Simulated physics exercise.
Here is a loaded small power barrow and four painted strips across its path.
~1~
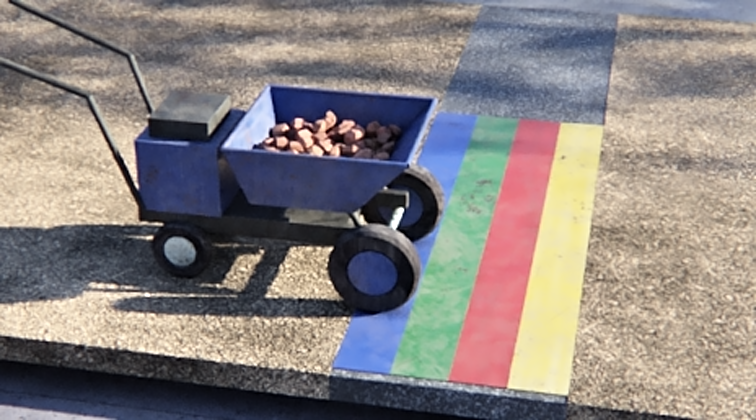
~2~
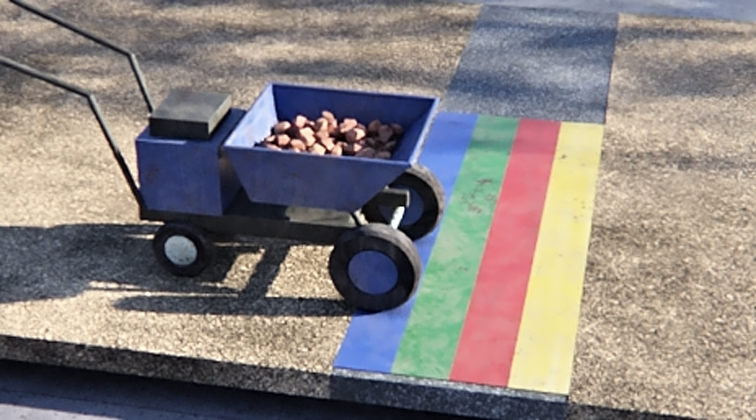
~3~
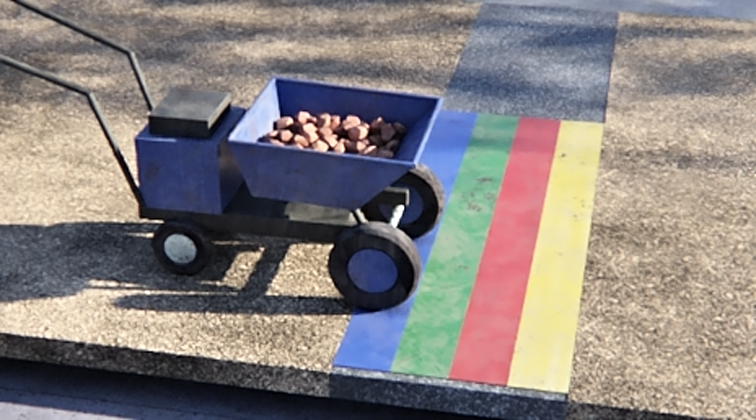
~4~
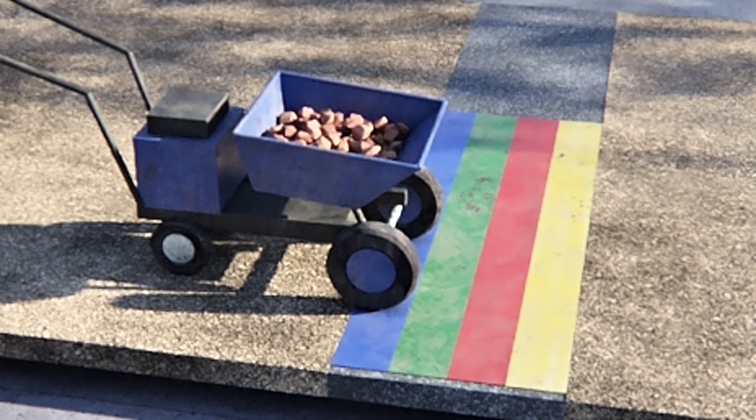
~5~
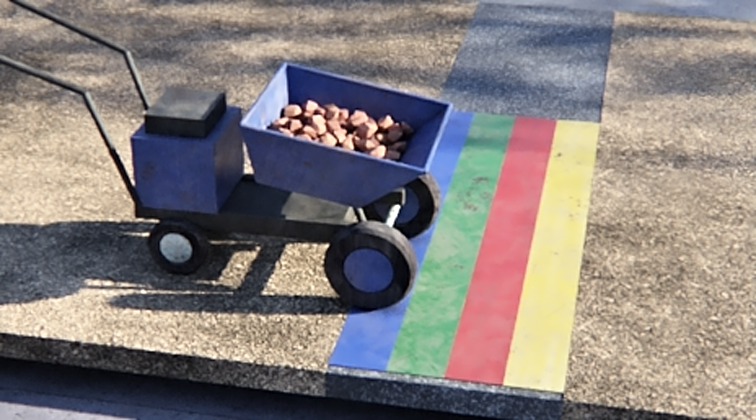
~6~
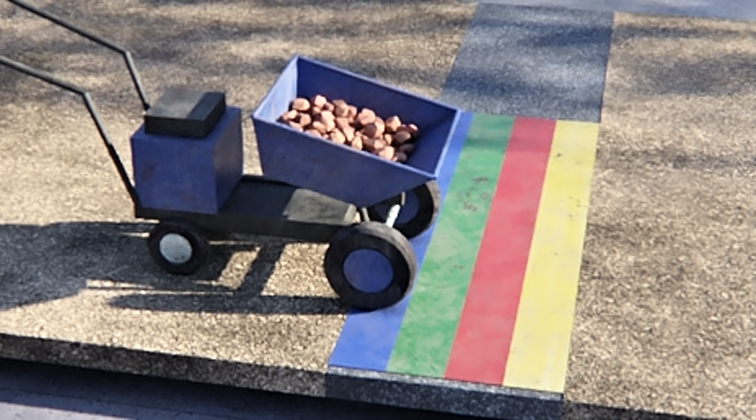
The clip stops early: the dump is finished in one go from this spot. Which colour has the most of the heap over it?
Most lies over the yellow band.
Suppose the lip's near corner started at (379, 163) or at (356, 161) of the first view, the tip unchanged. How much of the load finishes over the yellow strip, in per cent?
About 40 and 20 per cent.
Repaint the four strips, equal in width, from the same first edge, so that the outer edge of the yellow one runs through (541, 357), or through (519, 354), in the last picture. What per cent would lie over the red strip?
The first gives 10 %, the second 10 %.
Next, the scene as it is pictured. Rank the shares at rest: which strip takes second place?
Next in line is the red strip.
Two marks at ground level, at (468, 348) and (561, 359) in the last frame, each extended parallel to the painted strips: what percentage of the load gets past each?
Roughly 100 per cent, and 30 per cent.
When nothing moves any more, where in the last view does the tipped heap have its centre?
Near (544, 282).
Just after the last frame, skip tipped steeply; every one in the skip.
A moment on, skip tipped steeply; the larger part in the skip; about a tenth over the red strip; about a tenth over the yellow strip.
Further on, skip tipped right over; just a few in the skip; roughly a quarter over the red strip; roughly half over the yellow strip; roughly a quarter off the paint.
When it is over, skip tipped right over; not one over the blue strip; just a few over the green strip; roughly a quarter over the red strip; roughly half over the yellow strip; roughly a quarter off the paint.
